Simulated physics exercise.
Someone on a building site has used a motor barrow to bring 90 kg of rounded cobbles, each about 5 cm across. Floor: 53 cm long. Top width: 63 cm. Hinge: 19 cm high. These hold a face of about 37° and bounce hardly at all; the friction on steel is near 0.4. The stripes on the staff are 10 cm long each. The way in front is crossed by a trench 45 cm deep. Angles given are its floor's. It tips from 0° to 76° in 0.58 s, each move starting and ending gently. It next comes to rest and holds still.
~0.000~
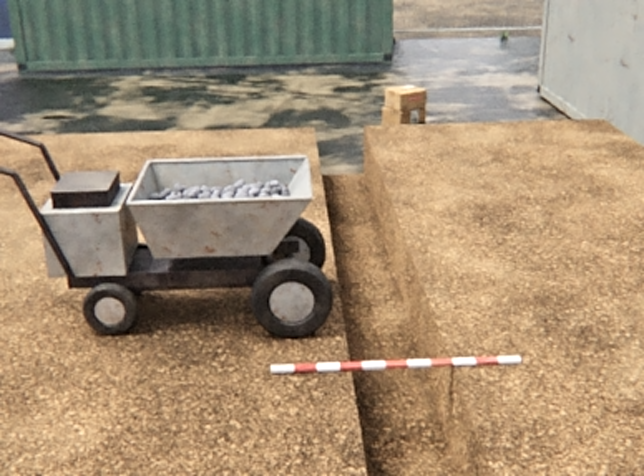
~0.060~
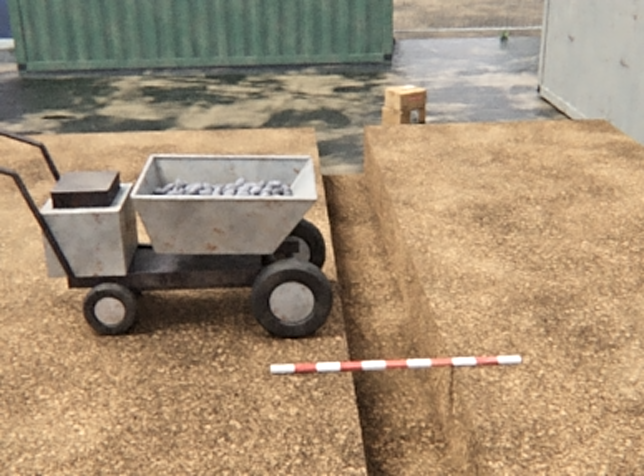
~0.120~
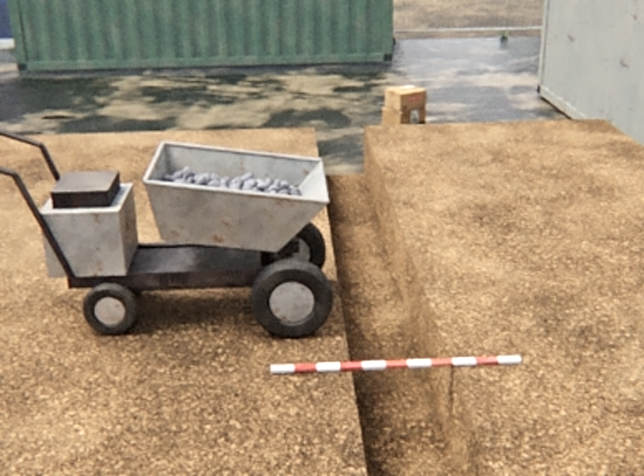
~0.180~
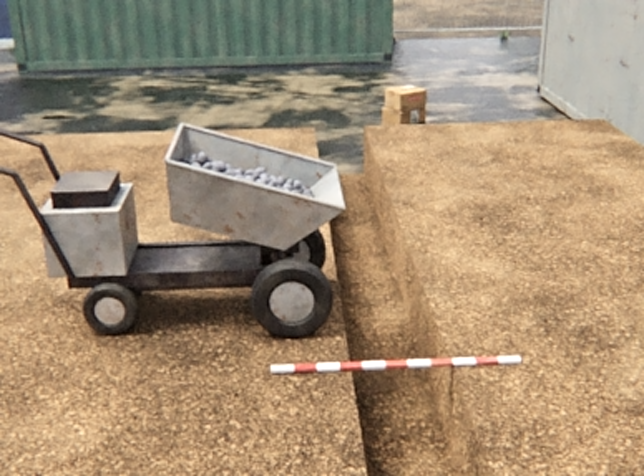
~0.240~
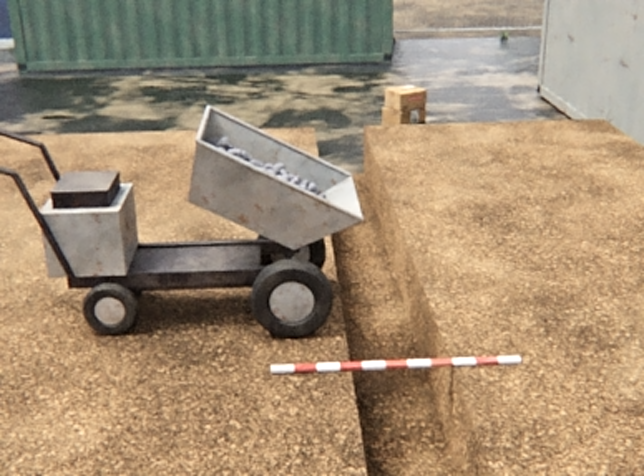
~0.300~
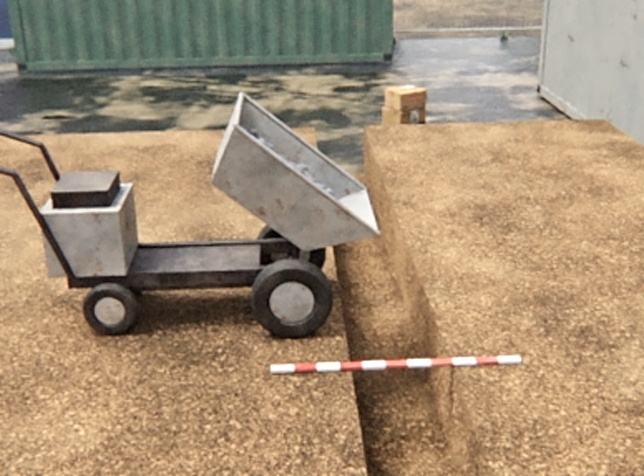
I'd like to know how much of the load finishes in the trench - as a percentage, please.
Somewhere near 28 per cent of it finishes in the trench.
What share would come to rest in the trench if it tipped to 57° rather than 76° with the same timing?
Roughly 20 percent.
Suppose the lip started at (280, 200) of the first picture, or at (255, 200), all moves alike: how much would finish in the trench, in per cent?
60 % and 85 %.
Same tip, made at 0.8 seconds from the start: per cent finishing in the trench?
I'd put it at some 40 in a hundred.
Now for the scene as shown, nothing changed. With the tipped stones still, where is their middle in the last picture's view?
Roughly (474, 297), I'd say.
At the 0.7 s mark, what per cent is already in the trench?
About 10 per cent by then.
After 0.4 s the floor is at 63°; 100 % in the skip; the foremost stones are at (372, 239).
After 0.7 s the floor is at 76°; 69 % in the skip, 11 % in the trench, 20 % past the trench; the foremost stones are at (470, 308).
After 1.0 s the floor is at 76°; 6 % in the skip, 22 % in the trench, 72 % past the trench; the foremost stones are at (638, 294).
After 3.0 s the floor is at 76°; 0 % in the skip, 28 % in the trench, 72 % past the trench; the foremost stones are past the picture's edge.
